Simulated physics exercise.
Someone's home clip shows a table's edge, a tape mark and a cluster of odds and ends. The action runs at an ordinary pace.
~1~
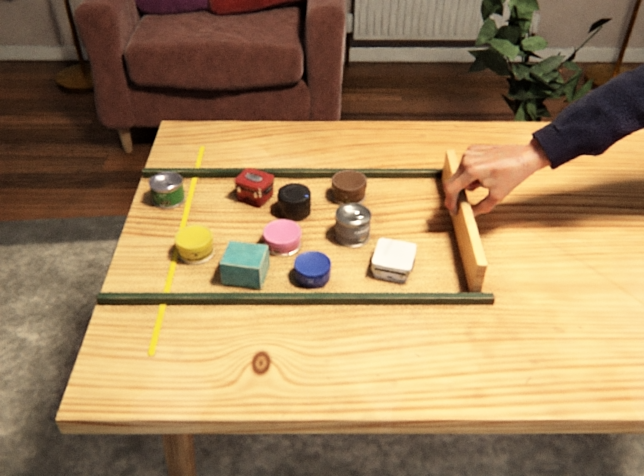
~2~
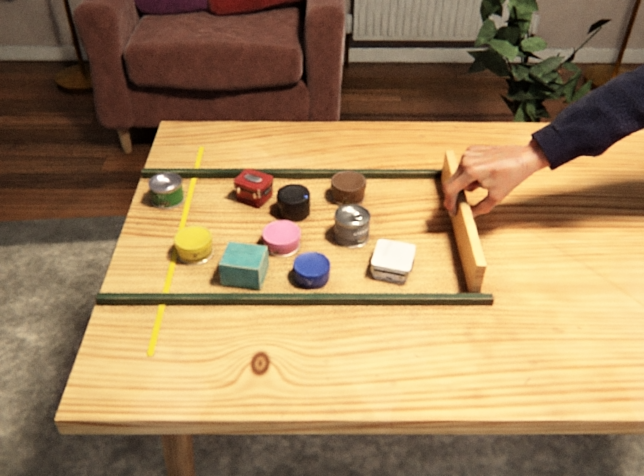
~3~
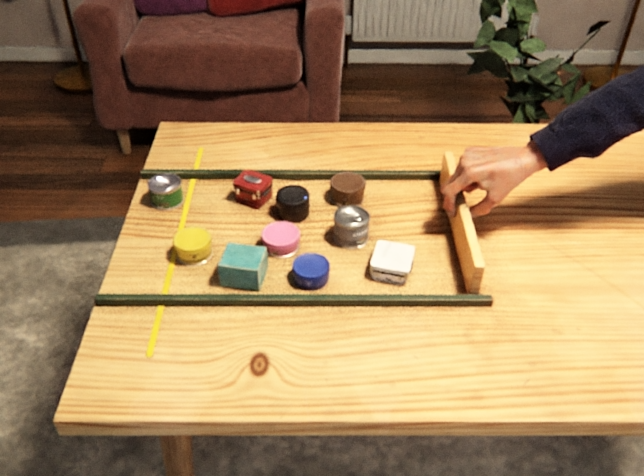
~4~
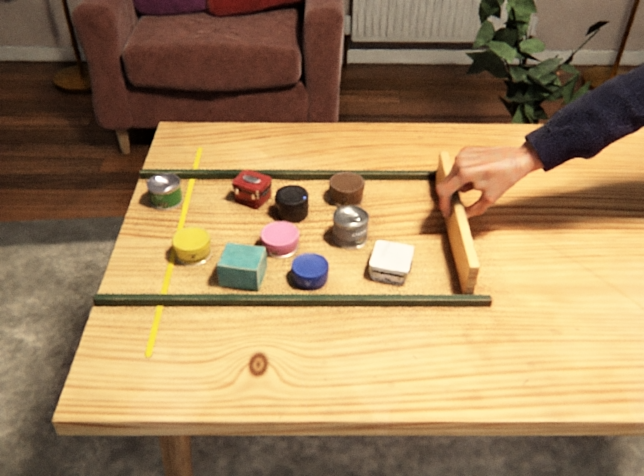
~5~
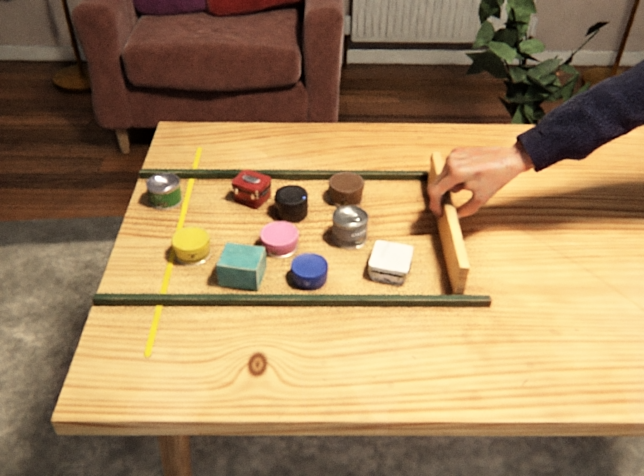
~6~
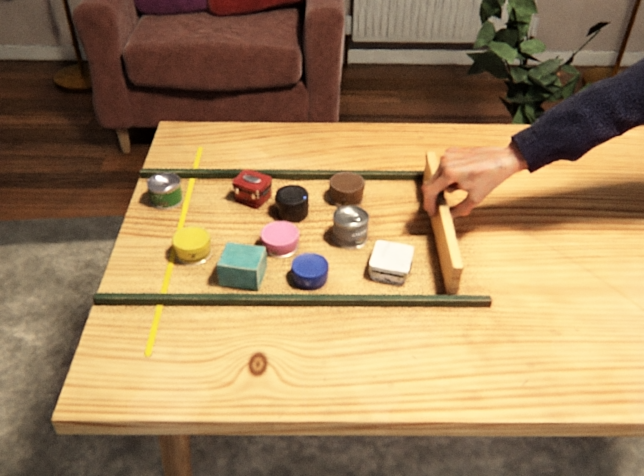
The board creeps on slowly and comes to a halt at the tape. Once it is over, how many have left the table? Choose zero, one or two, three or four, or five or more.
Three or four of them have left the table.
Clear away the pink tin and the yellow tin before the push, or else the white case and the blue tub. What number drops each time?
You'd get 2 in the first case and 1 in the second one.
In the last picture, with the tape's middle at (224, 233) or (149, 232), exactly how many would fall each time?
In order, 0 then 6.
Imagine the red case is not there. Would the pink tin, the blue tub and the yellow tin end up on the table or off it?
The pink tin remains - the blue tub remains - the yellow tin ends up below.
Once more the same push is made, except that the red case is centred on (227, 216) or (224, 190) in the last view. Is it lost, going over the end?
First spot: Safe; second: Safe.
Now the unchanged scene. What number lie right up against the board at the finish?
The count in contact is 4.
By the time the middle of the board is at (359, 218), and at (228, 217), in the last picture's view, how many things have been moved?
First 4, then 10.
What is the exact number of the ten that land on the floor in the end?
Result - number fallen: 3.
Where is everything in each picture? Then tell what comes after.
In the first picture, green tin (167, 190); yellow tin (195, 245); red case (255, 187); board (462, 216); tape (181, 232).
In the second picture, yellow tin (194, 245); turquoise block (244, 266).
In the third picture, red case (254, 189); blue tub (311, 272).
In the fourth picture, green tin (165, 192); white case (391, 264).
In the fifth picture, yellow tin (192, 246); grey pot (350, 227).
In the sixth picture, green tin (165, 191); yellow tin (192, 246); red case (253, 189); board (440, 219); tape (179, 232).
A little later, none off yet; green tin at rest near (165, 191); yellow tin at rest near (192, 246); red case at rest near (253, 189).
Next, none off yet; green tin at rest near (165, 191); yellow tin shifted a little near (172, 245); red case shifted about its own width near (214, 190).
When it is over, the number that fall off is three or four; down, turquoise block, yellow tin and green tin.
